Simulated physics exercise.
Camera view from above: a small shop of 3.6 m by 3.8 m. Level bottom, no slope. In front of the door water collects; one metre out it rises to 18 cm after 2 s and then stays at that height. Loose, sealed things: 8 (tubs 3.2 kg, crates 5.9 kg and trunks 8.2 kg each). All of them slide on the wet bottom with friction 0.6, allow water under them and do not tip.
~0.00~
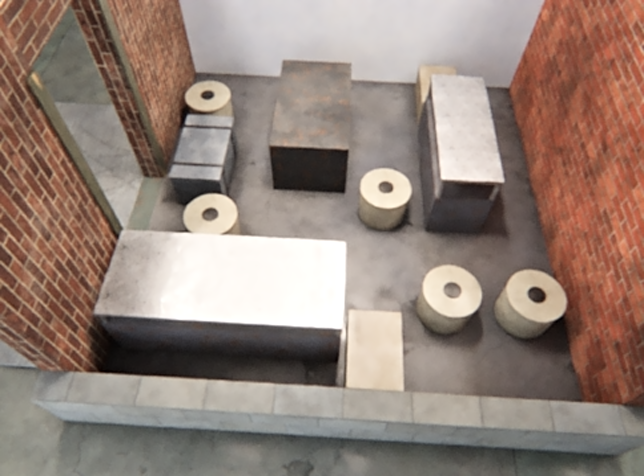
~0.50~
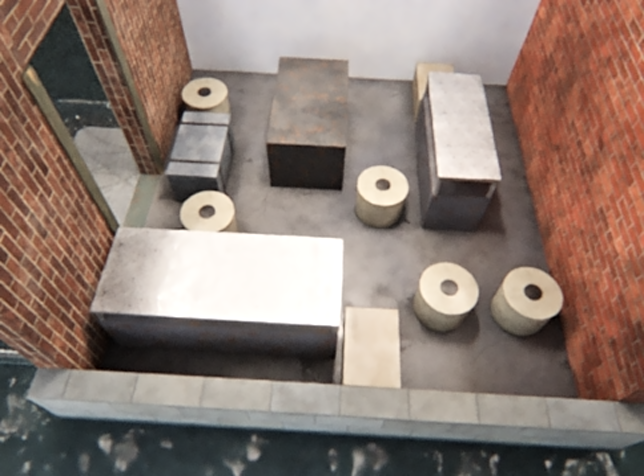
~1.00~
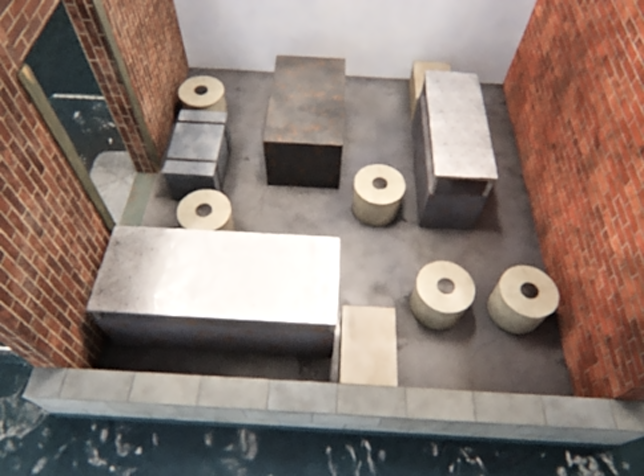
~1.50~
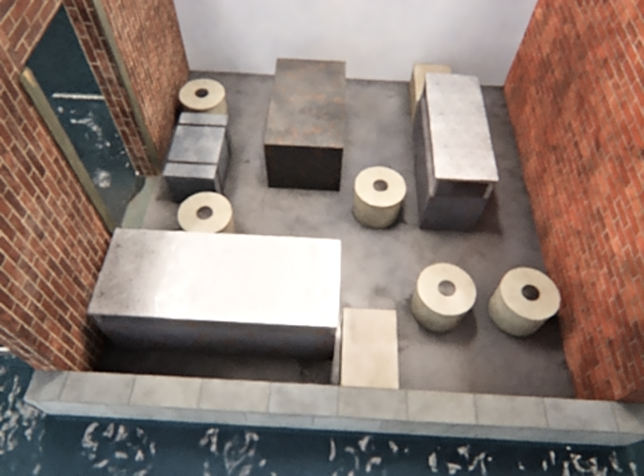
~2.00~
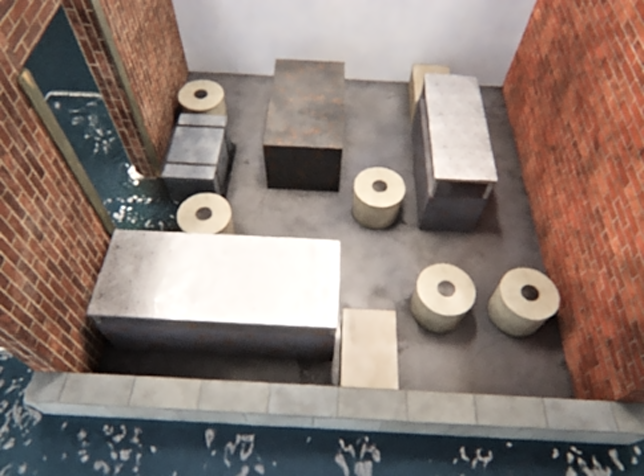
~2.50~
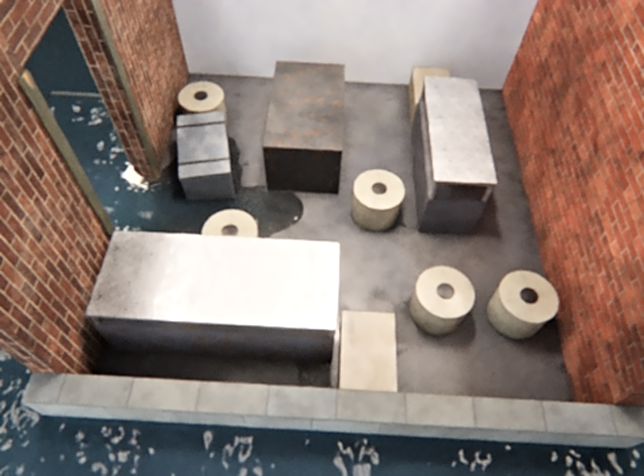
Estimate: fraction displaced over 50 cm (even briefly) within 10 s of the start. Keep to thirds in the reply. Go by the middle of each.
My answer: One to two thirds.
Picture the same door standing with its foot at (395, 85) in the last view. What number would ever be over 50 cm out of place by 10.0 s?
Result: 4 of them.
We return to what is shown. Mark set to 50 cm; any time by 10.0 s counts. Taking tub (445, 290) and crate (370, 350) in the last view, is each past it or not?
Smaller; smaller.
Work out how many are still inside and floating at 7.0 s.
I get 6.
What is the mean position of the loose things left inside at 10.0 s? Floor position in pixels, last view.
They average out to somewhere around (362, 200).
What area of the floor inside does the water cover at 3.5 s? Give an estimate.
That flooded area is roughly 4.0 m2.
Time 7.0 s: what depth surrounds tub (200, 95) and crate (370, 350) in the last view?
First roughly 5 cm, second roughly 3 cm.
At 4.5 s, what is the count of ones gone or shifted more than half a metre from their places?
By my tally, 1.
After 3.5 s 1 of 8 are over 50 cm from their spots; 1 afloat.
After 4.5 s 1 of 8 are over 50 cm from their spots; 1 afloat.
After 7.0 s 4 of 8 are over 50 cm from their spots; 6 afloat.
After 10.0 s 5 of 8 are over 50 cm from their spots, and 5 have been at some point; 8 afloat.
